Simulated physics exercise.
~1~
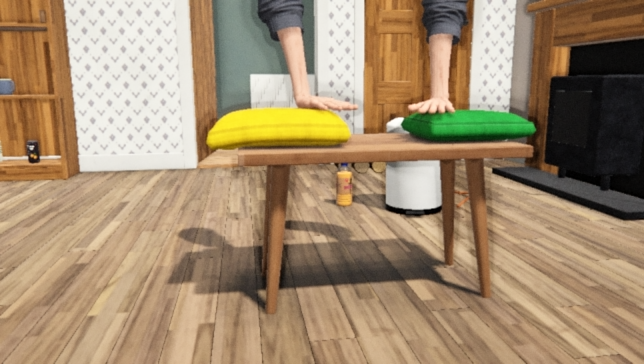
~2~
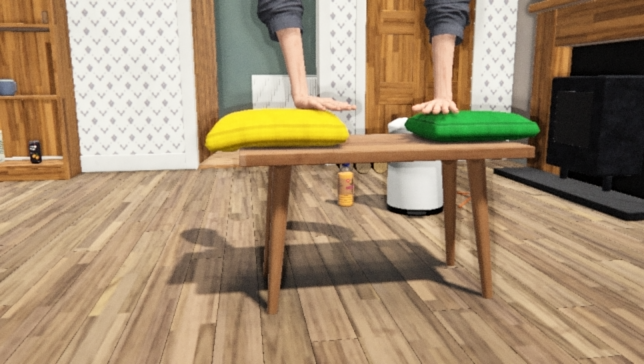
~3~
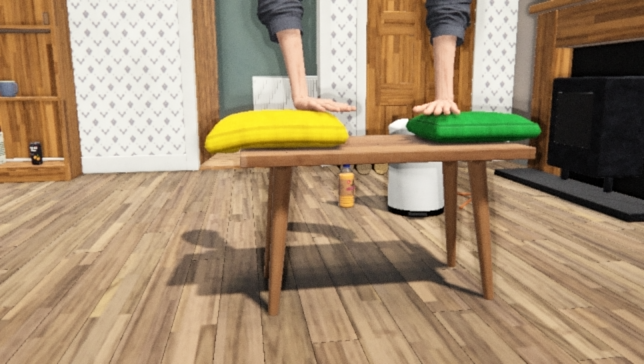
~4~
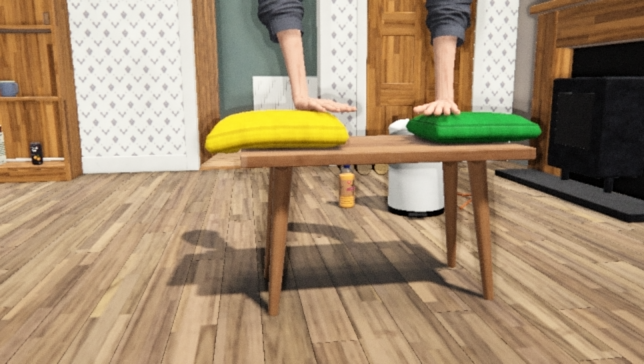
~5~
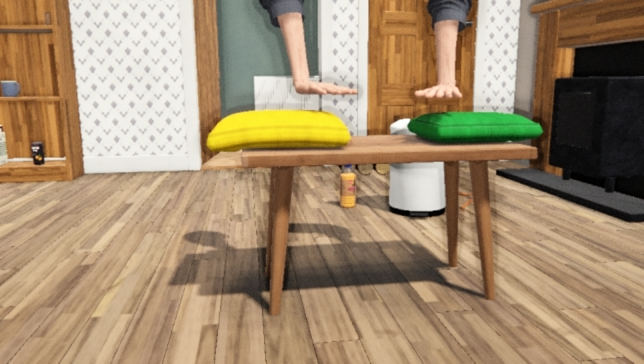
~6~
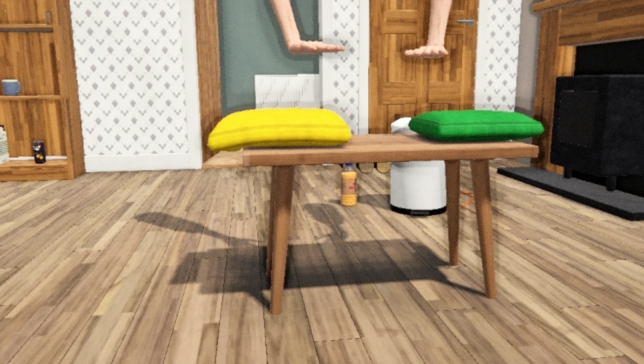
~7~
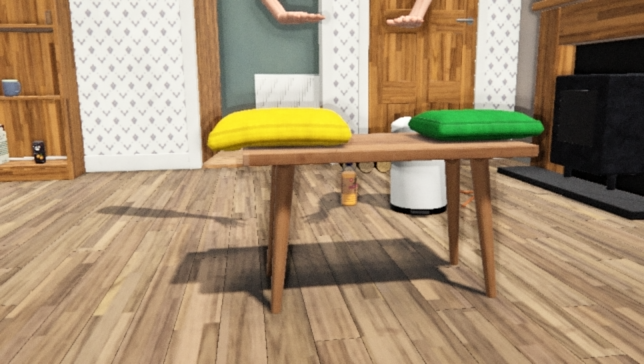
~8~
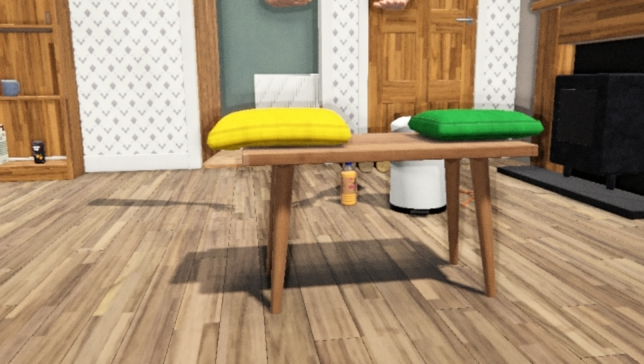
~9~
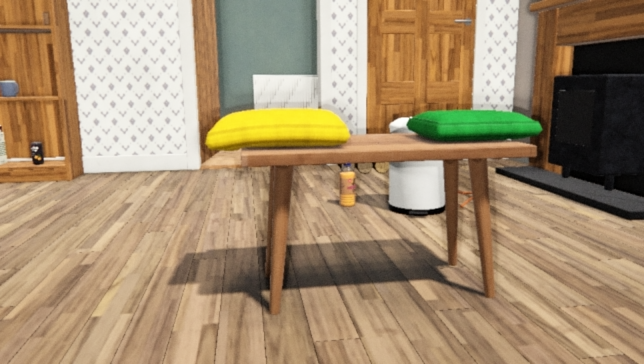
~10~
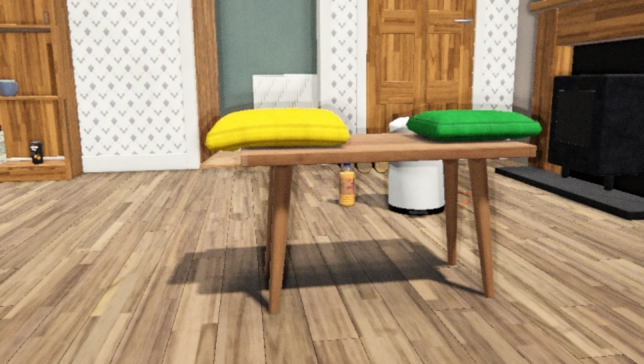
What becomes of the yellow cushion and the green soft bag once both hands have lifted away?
Neither one goes over its end of the bench. The yellow cushion holds its place on the left and the green soft bag stays up on the right.
The clip opens on a wooden bench in a room with a plank floor, a yellow cushion at its left end and a green soft bag at its right. Two hands reach down from above, one beside each, and stay pressed there while the view sways slightly. Then both hands let go and lift away, rising above the bench as their shadows slide across the floor. They draw up and out of sight at the top. The yellow cushion and the green bag do not shift, and both end lying still on the bench.
